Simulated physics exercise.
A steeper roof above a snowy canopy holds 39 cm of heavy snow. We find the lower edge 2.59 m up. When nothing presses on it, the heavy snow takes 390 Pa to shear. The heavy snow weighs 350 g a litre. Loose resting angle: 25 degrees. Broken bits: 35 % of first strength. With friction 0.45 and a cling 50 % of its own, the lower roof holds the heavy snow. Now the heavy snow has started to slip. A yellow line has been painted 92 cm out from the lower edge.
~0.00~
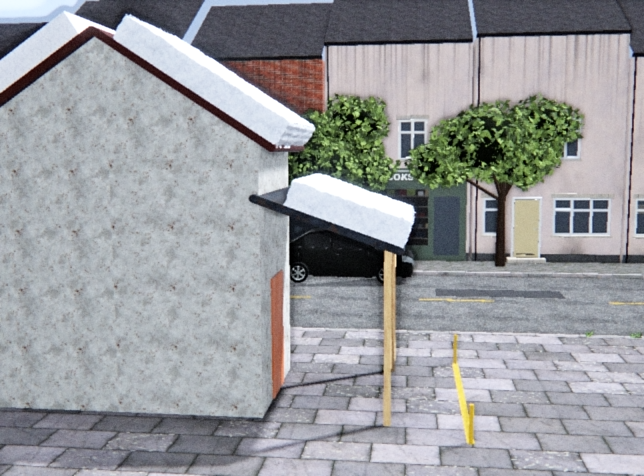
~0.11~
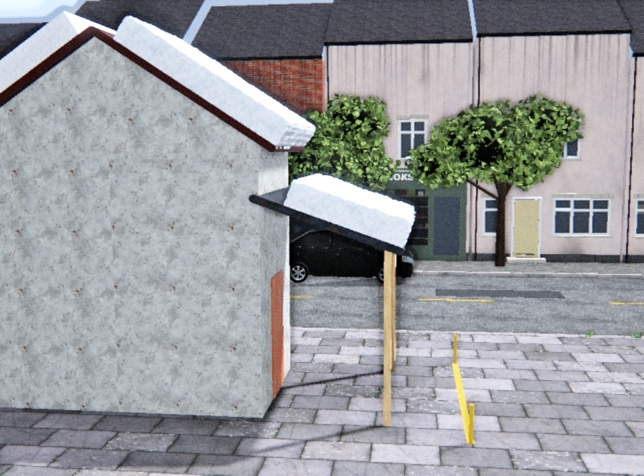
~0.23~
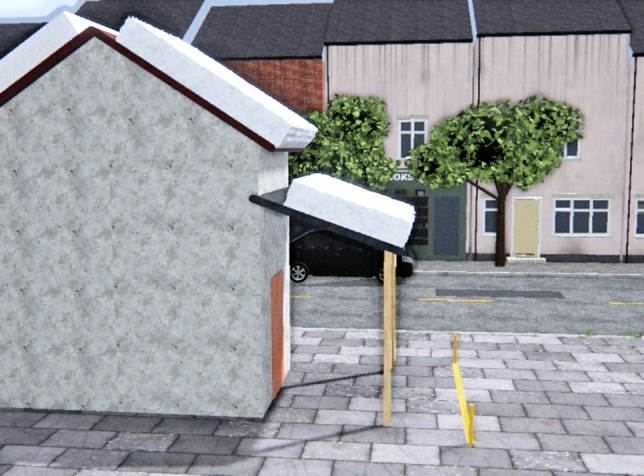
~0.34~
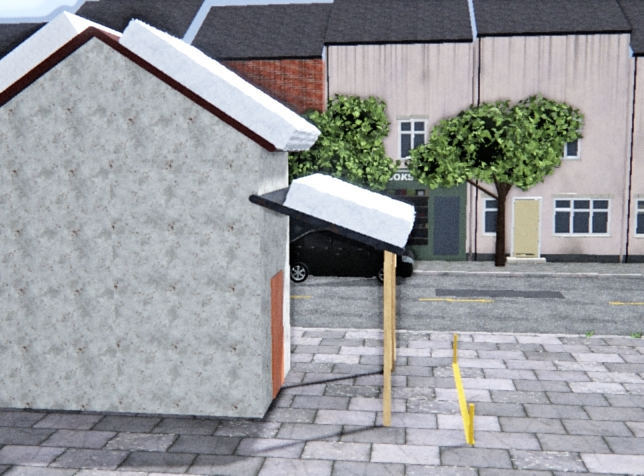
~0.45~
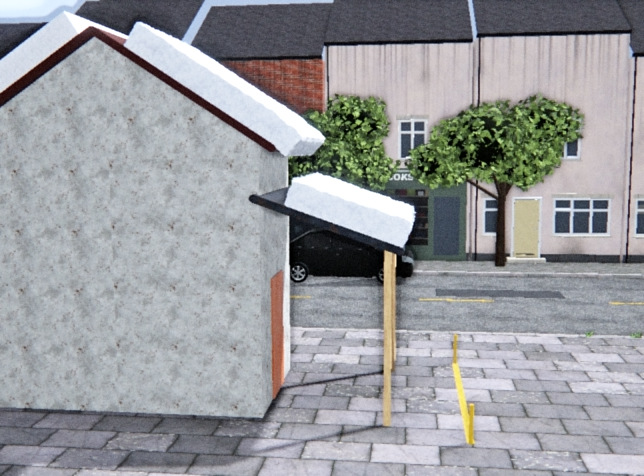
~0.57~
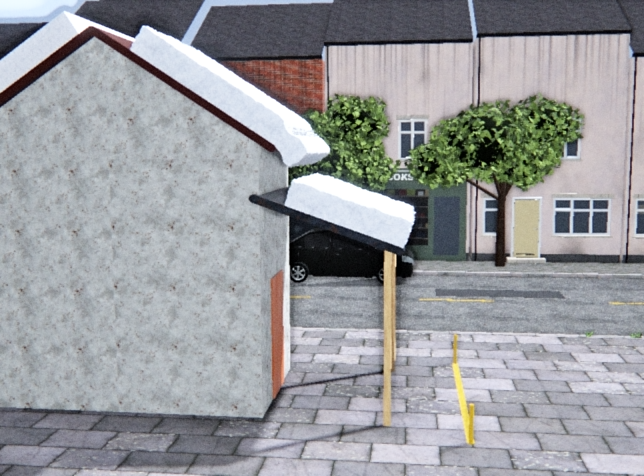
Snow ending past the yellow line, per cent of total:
50 %.
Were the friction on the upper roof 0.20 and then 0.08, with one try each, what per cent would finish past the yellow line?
It would be 60 % the first time and 65 % the second.
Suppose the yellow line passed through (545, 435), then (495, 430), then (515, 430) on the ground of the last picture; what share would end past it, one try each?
30 %, then 45 %, then 35 %.
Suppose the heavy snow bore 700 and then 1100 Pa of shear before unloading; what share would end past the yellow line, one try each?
The two runs give near 35 % and near 20 % respectively.
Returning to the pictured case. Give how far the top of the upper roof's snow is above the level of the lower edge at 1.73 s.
It sits some 1.6 m above the lower edge at that time.
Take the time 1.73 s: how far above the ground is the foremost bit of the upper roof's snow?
3.0 m, more or less.
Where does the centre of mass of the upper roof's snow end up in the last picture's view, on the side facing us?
That point lands roughly at (502, 365).
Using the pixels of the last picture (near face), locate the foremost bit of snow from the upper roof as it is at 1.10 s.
You'll find it close to (351, 187).
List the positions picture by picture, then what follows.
In the first picture, front end of the heavy snow at (277, 128).
In the second picture, front end of the heavy snow at (277, 129), its middle shifted 1.3 cm.
In the third picture, front end of the heavy snow at (280, 131), its middle shifted 5.0 cm, 2 % of it past the upper edge, in one piece.
In the fourth picture, front end of the heavy snow at (284, 126), its middle shifted 11 cm, 4 % of it past the upper edge, in one piece.
In the fifth picture, front end of the heavy snow at (290, 133), its middle shifted 20 cm, 7 % of it past the upper edge, in one piece.
In the sixth picture, front end of the heavy snow at (298, 141), its middle shifted 32 cm, 12 % of it past the upper edge, cracking.
By 1.10 s, none is below the lower edge and 0 % is past the line.
By 1.73 s, none is below the lower edge and 0 % is past the line.
By 2.37 s, 44 % is below the lower edge and 27 % is past the line.
By 3.00 s, 68 % is below the lower edge and 47 % is past the line.
By 4.40 s, at the end, 70 % is below the lower edge and 50 % is past the line.
